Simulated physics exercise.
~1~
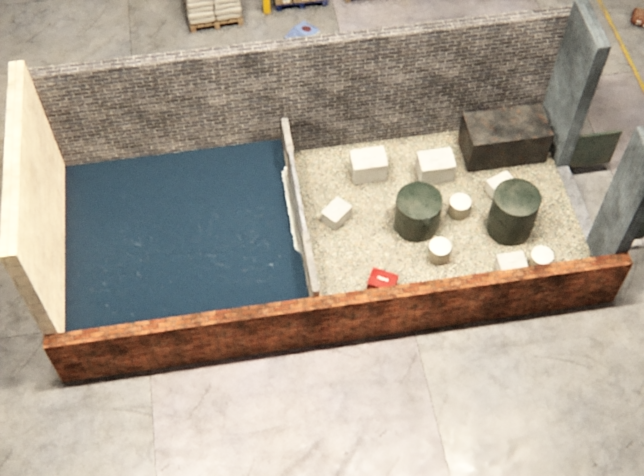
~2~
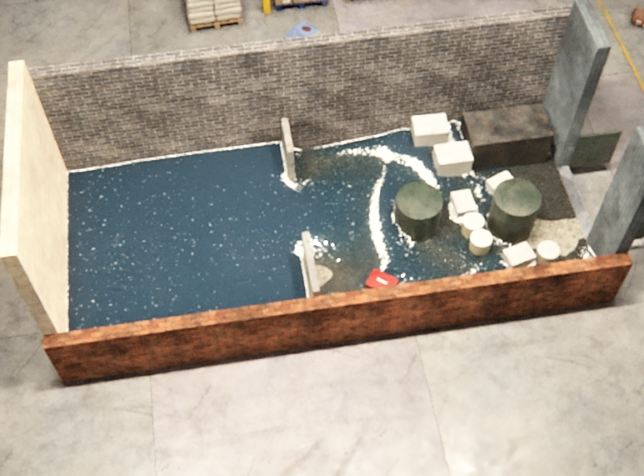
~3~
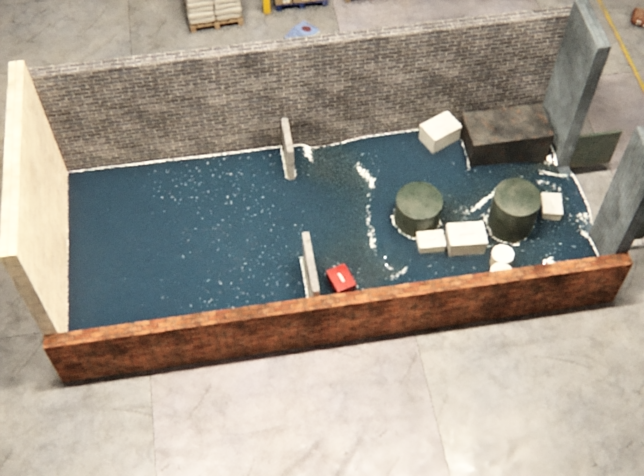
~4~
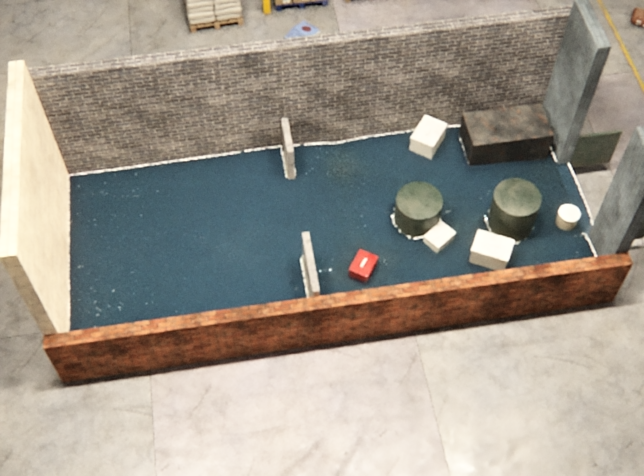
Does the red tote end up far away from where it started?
No, the red tote shifts only a short way and ends close to its starting spot, still inside near the divider.
